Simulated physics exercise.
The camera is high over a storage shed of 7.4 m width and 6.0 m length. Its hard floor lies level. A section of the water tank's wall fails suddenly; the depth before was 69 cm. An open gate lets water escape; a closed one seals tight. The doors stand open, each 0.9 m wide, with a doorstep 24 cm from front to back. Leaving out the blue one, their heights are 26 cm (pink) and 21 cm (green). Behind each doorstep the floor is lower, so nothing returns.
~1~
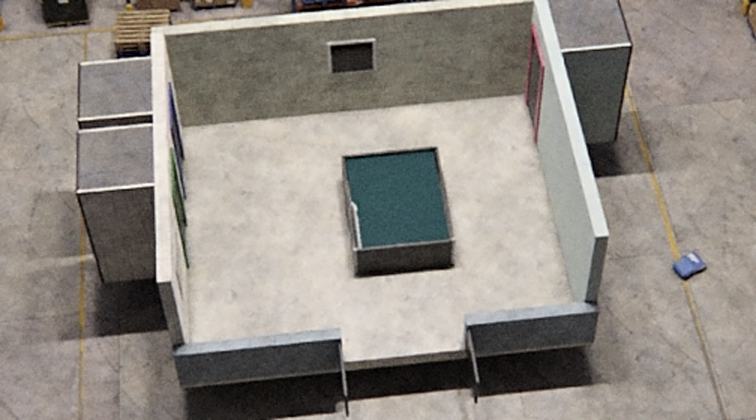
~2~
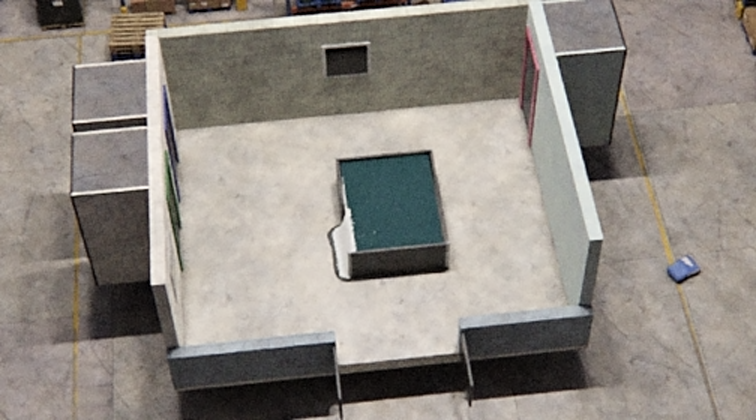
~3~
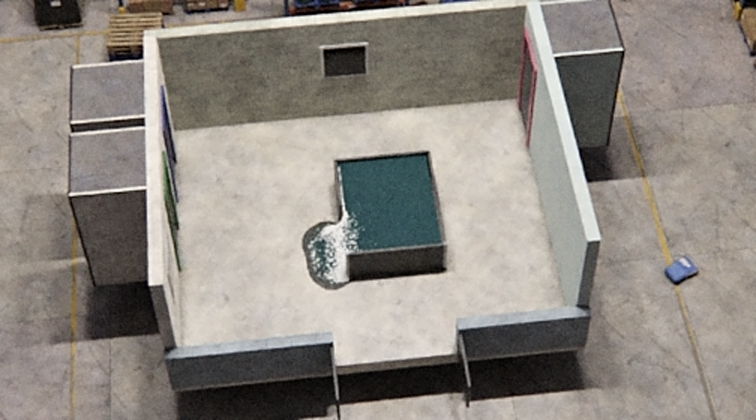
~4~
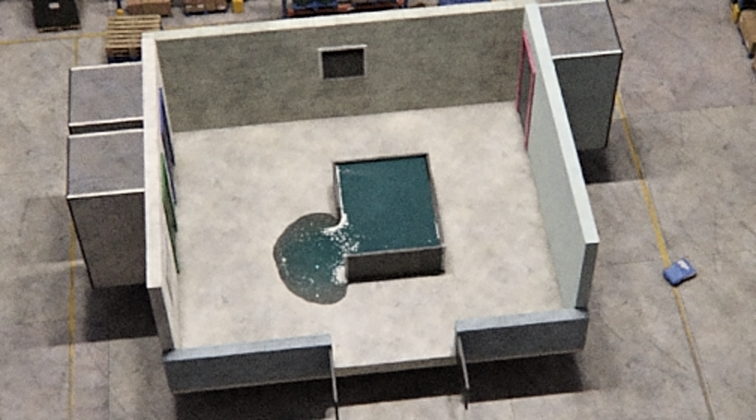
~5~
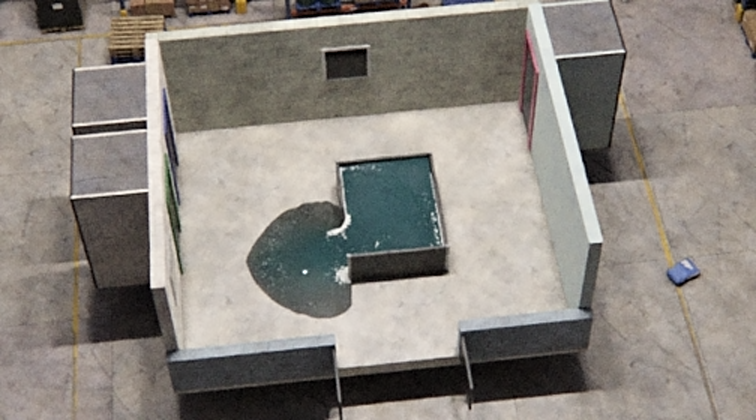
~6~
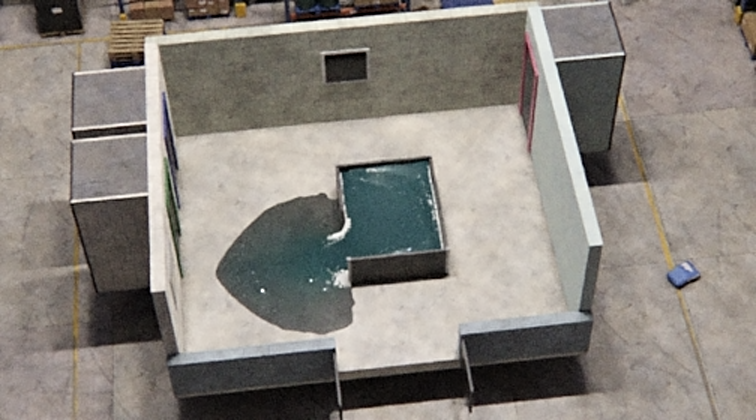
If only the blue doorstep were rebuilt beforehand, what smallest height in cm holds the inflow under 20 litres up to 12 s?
About 9.5 cm.
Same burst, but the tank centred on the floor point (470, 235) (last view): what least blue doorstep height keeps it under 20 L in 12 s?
Then roughly 10.0 cm.
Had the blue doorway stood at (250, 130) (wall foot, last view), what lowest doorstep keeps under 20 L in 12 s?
About 10.5 cm.
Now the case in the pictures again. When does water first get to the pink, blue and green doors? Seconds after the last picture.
Arrival: Pink 6.5 s, blue 1.0 s, green 0.3 s.
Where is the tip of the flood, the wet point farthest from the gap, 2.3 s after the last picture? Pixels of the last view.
At about (176, 139).
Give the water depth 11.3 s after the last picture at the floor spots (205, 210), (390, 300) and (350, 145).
In that order: 8, 3 and 4 cm.
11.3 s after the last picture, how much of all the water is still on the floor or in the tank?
Roughly 92 in a hundred.
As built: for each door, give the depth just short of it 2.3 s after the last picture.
In cm: Pink 0, blue 12, green 22.
Then, 0.7 s after the last picture water covers 30 % of the floor, deepest (34 cm) near (337, 267); it has not reached the blue door.
Then, 2.3 s after the last picture water covers 35 % of the floor, deepest (32 cm) near (183, 313); 12 cm at the blue door, 0 litres in over its 15 cm doorstep.
Then, 11.3 s after the last picture water covers 100 % of the floor, deepest (11 cm) near (518, 137); 8 cm at the blue door, 1 litre in over its 15 cm doorstep.
At the blue door as built, the water peaked near 13 cm, 1.7 s after the last picture.
Run again over the same 12 s with other heights there, 34 litres in over 8.5 cm, 8 litres over 11.5 cm. The limit of 20 litres is kept from about 9.5 cm up.
